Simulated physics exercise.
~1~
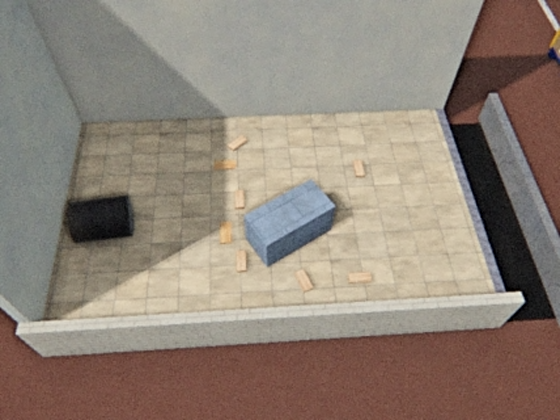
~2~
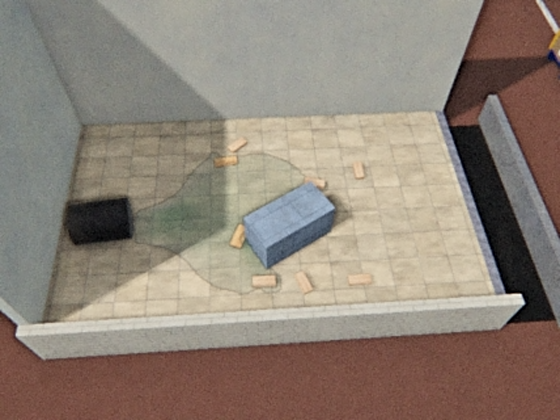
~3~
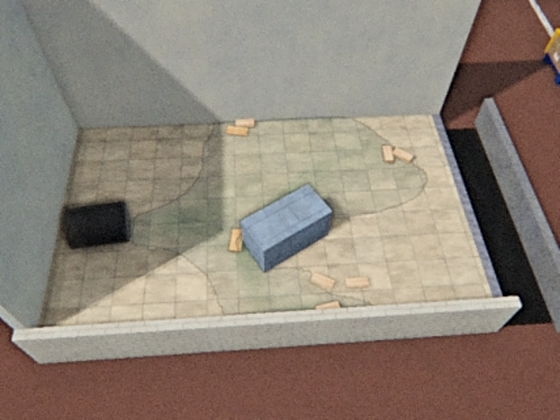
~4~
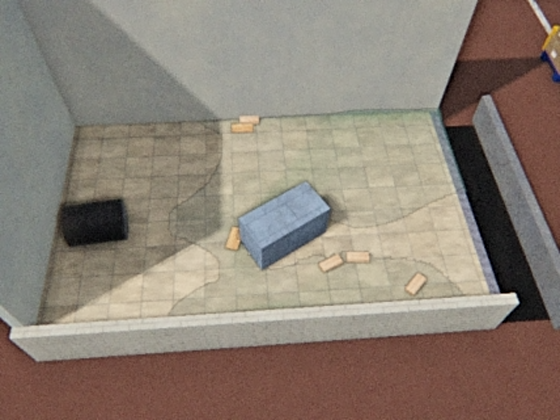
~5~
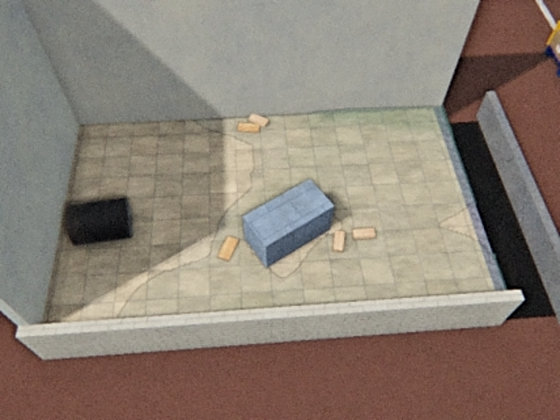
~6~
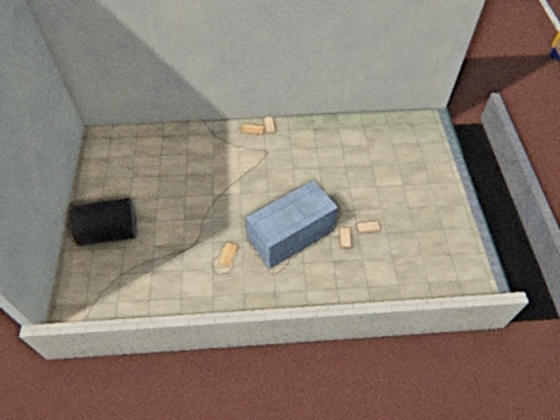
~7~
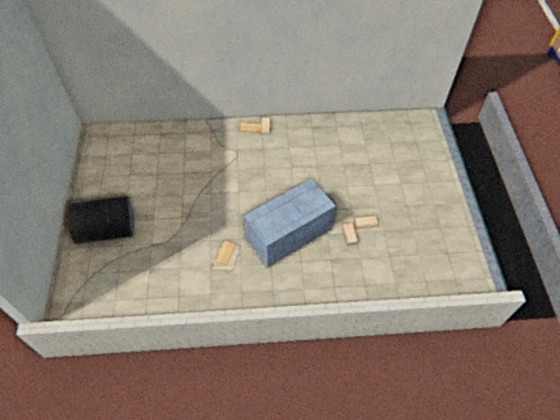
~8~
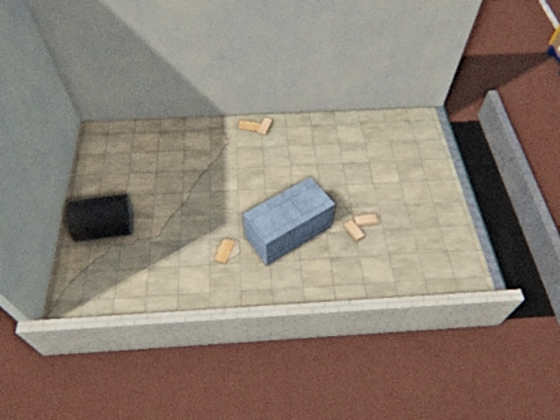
We see a walled, tiled floor with a blue-grey block and a black cylinder as liquid spreads rightward from near the cylinder, shifting small wooden pieces; some disappear toward the right, and the rest end up beside the block and near the back wall on a wet floor.
